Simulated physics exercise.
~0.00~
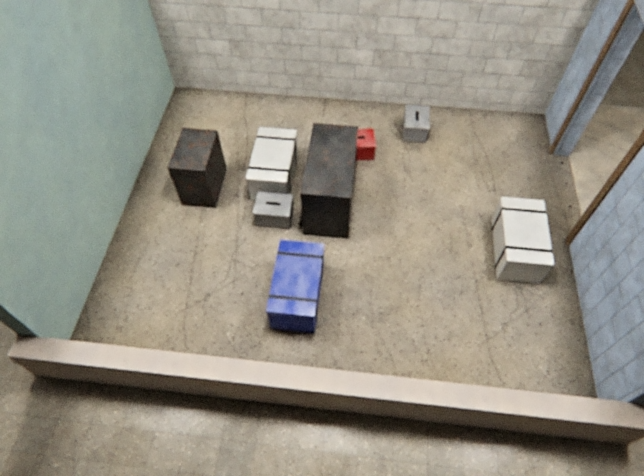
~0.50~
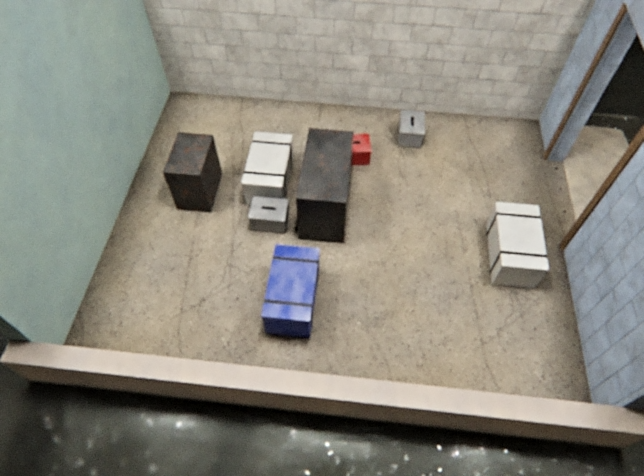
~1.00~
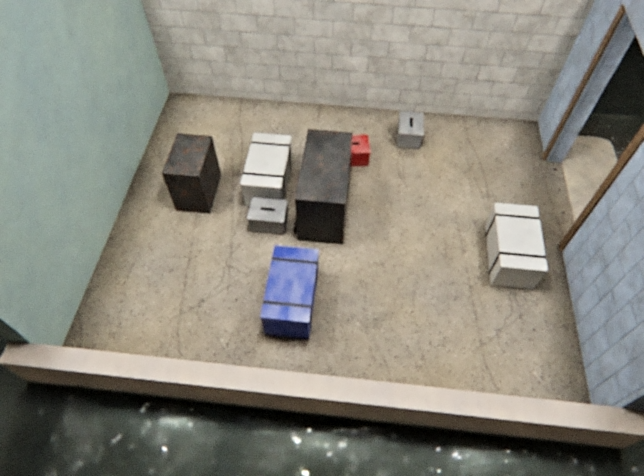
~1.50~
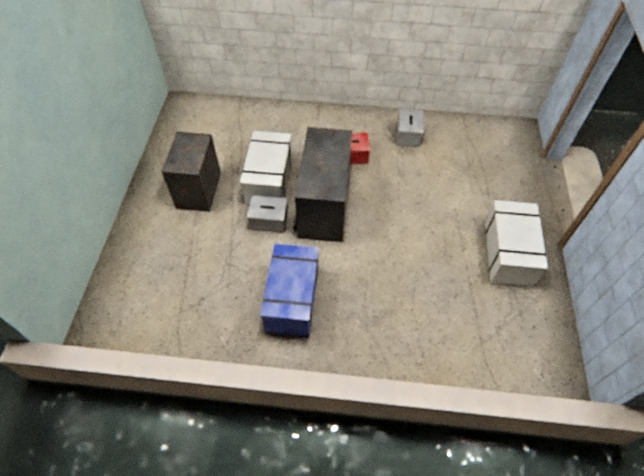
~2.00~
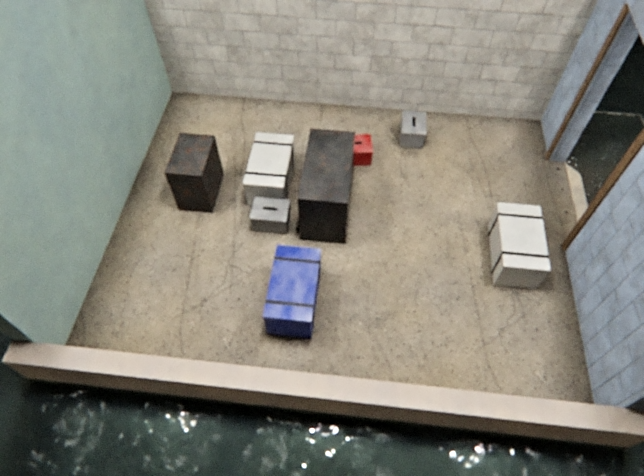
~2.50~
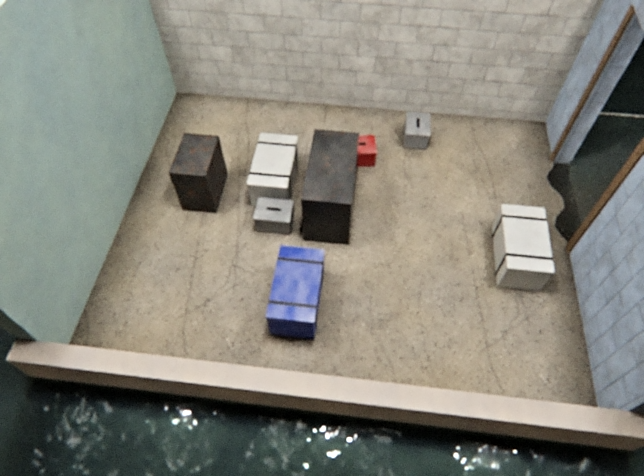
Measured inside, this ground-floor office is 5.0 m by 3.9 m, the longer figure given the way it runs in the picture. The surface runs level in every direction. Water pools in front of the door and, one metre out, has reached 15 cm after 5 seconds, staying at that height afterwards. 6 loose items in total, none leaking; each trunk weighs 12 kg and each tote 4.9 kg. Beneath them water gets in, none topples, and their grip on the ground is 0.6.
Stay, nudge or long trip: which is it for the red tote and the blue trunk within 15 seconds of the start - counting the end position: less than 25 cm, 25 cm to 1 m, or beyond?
Red tote: A long trip; blue trunk: A short shift.
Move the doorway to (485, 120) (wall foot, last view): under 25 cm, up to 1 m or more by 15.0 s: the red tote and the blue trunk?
With that change, the red tote would stay roughly in place while the blue trunk would go a long distance.
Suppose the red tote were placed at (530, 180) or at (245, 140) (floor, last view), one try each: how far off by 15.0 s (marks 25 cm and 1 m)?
Results in order: It ends up well away; it ends up well away.
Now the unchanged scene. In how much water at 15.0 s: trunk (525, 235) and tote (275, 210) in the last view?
Depths: Near 4 cm, then near 5 cm.
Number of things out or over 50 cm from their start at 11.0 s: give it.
The number comes to 3.
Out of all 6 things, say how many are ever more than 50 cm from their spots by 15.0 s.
That adds up to 4.
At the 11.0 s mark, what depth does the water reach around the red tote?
I'd say around 9 cm.
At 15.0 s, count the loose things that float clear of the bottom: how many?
Then: 6.
After 3.5 s the red tote is near (359, 144), 0.0 m from its start, aground; the blue trunk is near (296, 282), 0.0 m from its start, aground; 0 afloat.
After 6.8 s the red tote is near (326, 126), 0.5 m from its start, aground; the blue trunk is near (296, 282), 0.0 m from its start, aground; 1 afloat.
After 11.0 s the red tote is near (167, 111), 2.5 m from its start, afloat; the blue trunk is near (288, 282), 0.1 m from its start, aground; 3 afloat.
After 15.0 s the red tote is near (108, 288), 3.2 m from its start, afloat; the blue trunk is near (235, 258), 0.7 m from its start, afloat; 6 afloat.
